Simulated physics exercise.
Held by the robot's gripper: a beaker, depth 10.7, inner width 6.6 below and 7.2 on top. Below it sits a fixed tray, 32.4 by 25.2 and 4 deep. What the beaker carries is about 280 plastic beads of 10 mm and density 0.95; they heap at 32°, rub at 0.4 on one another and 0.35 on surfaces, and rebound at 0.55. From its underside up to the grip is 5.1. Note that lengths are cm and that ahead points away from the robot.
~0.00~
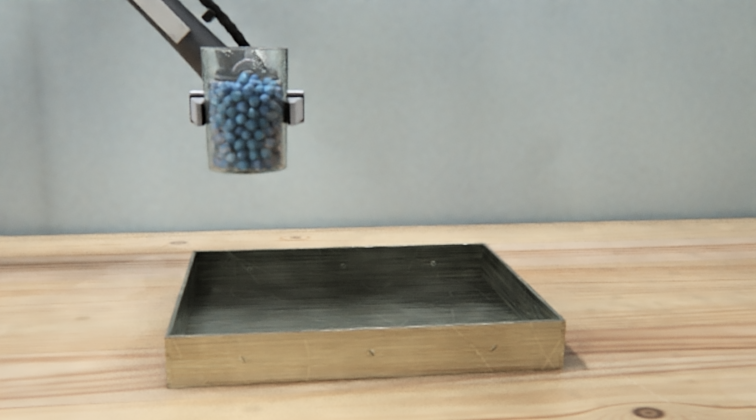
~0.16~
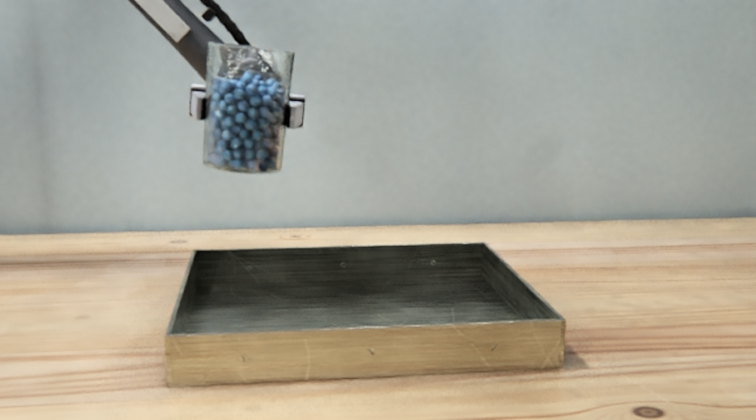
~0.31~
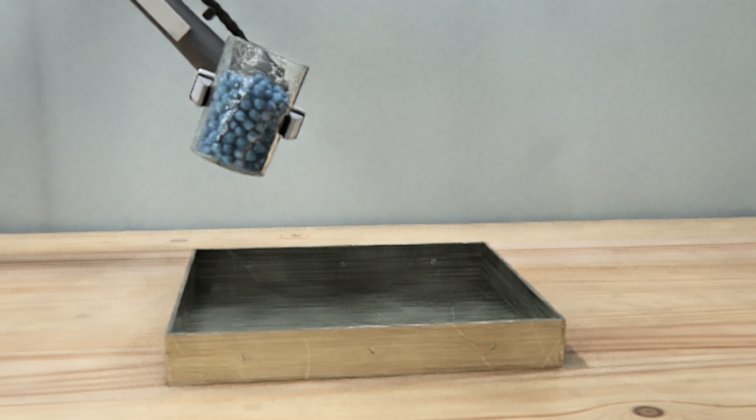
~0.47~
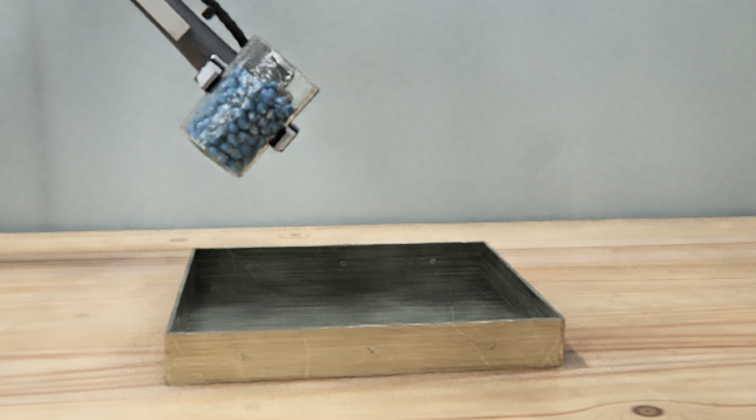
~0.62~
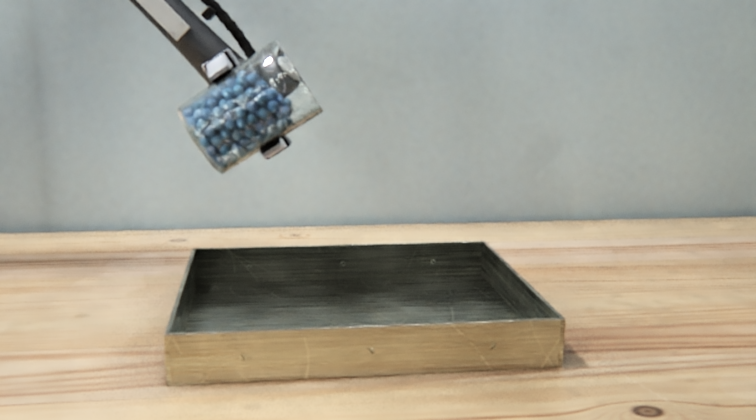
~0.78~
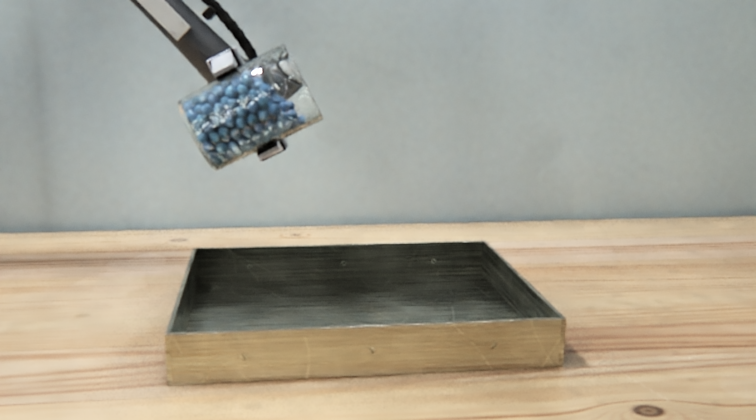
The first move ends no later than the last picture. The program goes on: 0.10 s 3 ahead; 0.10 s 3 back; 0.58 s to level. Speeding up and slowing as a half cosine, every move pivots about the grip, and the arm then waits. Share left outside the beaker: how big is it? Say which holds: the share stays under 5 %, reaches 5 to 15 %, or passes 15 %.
The share reaches 5 to 15 %.
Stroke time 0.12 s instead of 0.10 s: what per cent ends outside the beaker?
Then about 5 per cent.
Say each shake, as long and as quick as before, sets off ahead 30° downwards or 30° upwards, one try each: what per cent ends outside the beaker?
Try one gives about 0 in a hundred, try two about 10 in a hundred.
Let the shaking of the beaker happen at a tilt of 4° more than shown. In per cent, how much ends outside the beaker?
Estimate: Close to 10 in a hundred.
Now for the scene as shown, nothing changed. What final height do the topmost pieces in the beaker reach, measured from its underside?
Roughly 9.0 centimetres.
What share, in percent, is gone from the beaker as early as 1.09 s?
10 %.
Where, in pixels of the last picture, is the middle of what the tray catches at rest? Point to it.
Roughly at (389, 315) in the last picture.
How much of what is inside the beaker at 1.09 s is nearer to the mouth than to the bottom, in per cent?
Roughly 40 %.
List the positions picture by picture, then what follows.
Beaker middle at (246, 110), level; upper third of the load around (246, 98), from x 215 to 280, top at y 80; 277 in the beaker, in the first picture.
Beaker middle at (247, 110), tilted 6° forward; upper third of the load around (245, 97), from x 210 to 280, top at y 80, in the second picture.
Beaker middle at (248, 109), tilted 22° forward; upper third of the load around (246, 97), from x 200 to 285, top at y 75, in the third picture.
Beaker middle at (248, 109), tilted 41° forward; upper third of the load around (243, 97), from x 190 to 290, top at y 70, in the fourth picture.
Beaker middle at (249, 109), tilted 57° forward; upper third of the load around (243, 98), from x 190 to 285, top at y 75, in the fifth picture.
Beaker middle at (249, 109), tilted 63° forward; upper third of the load around (240, 99), from x 190 to 300, top at y 75; 277 in the beaker, in the sixth picture.
After 1.09 s, tilted 57° forward, highest piece 23 above the table; 256 in the beaker, 4 in the tray, 17 in flight or on a rim.
After 1.40 s, tilted 11° forward, highest piece 25 above the table; 255 in the beaker, 22 in the tray.
After 1.76 s, level, highest piece 25 above the table; 255 in the beaker, 22 in the tray.
After 2.81 s, level, highest piece 25 above the table; 255 in the beaker, 22 in the tray.
At rest, 255 in the beaker, 22 in the tray. That is 8 % outside the beaker.
